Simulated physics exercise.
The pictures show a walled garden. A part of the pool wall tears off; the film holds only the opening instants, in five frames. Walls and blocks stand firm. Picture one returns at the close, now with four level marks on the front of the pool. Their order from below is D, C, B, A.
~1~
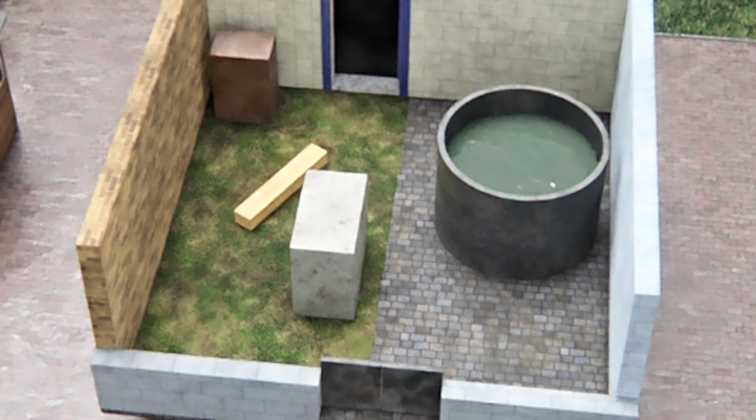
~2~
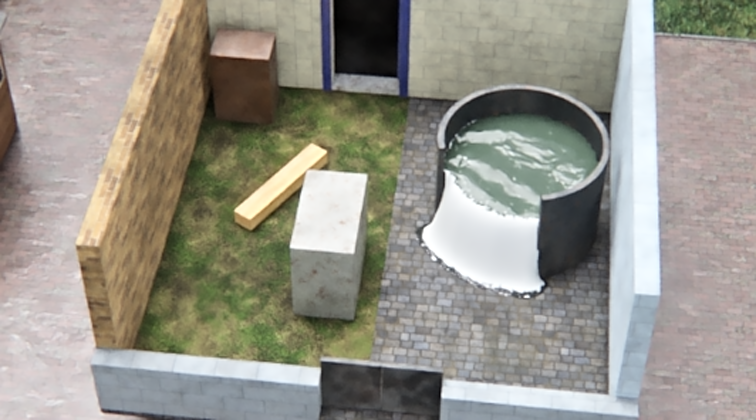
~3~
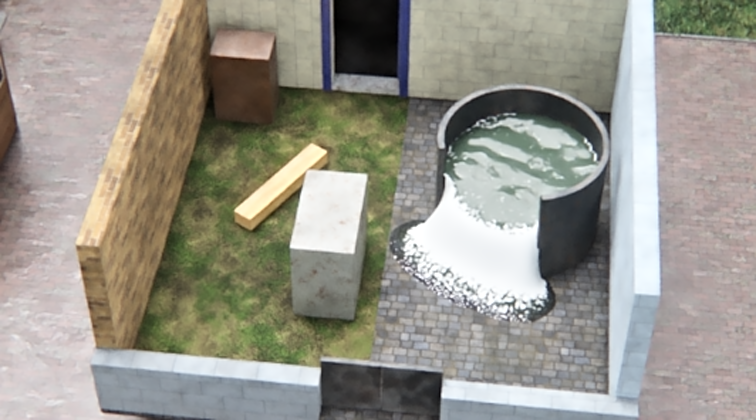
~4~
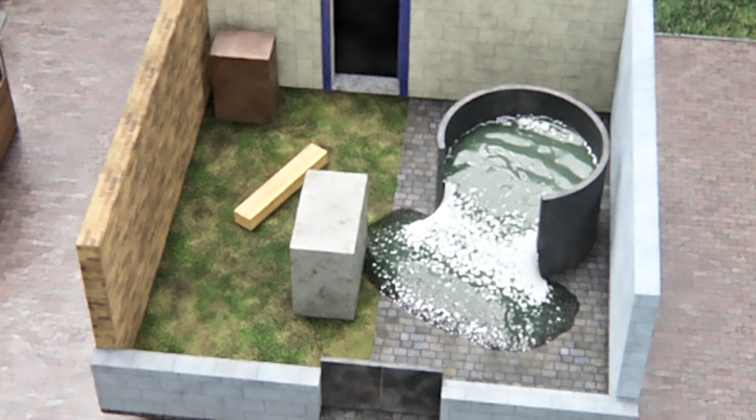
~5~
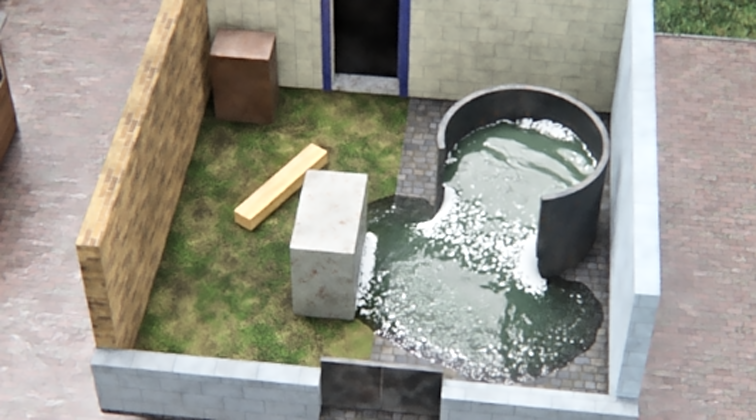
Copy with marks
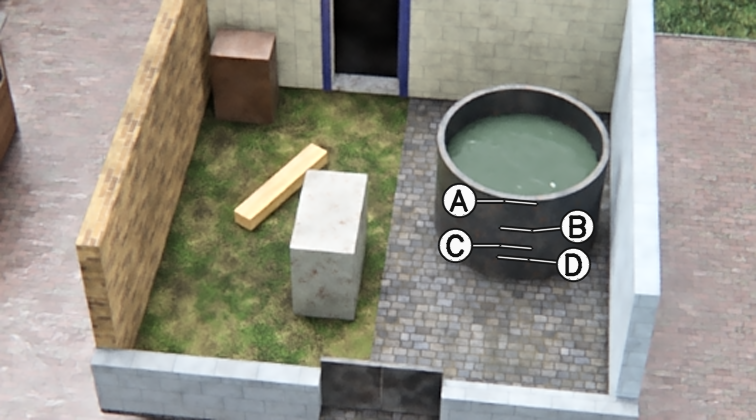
Green water pours through a gap in a round dark pool and spreads across grey paving.
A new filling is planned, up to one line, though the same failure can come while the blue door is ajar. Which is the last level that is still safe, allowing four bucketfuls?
B.
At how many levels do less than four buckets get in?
Three of them.
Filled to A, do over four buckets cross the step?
Yes, it does.
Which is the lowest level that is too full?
The answer is A.
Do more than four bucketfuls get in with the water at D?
No, not at all.
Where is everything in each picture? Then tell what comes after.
The first frame shows water in the pool at rest, its middle at (521, 164); foot of the blue doorway at (366, 93); shut gate at (382, 371).
The second frame shows front seen at (543, 283), 2 % of the ground wet.
The third frame shows front seen at (541, 310), 5 % of the ground wet.
The fourth frame shows front seen at (534, 341), 11 % of the ground wet.
The fifth frame shows front seen at (588, 326), 19 % of the ground wet.
On the marked copy, A at (519, 202); B at (516, 229); C at (515, 247); D at (513, 258); from the bottom up D, C, B, A.
For level A, about 13 bucketfuls get in.
For level B, a bucket or two gets in.
For level C, nothing gets over.
For level D, nothing gets over.
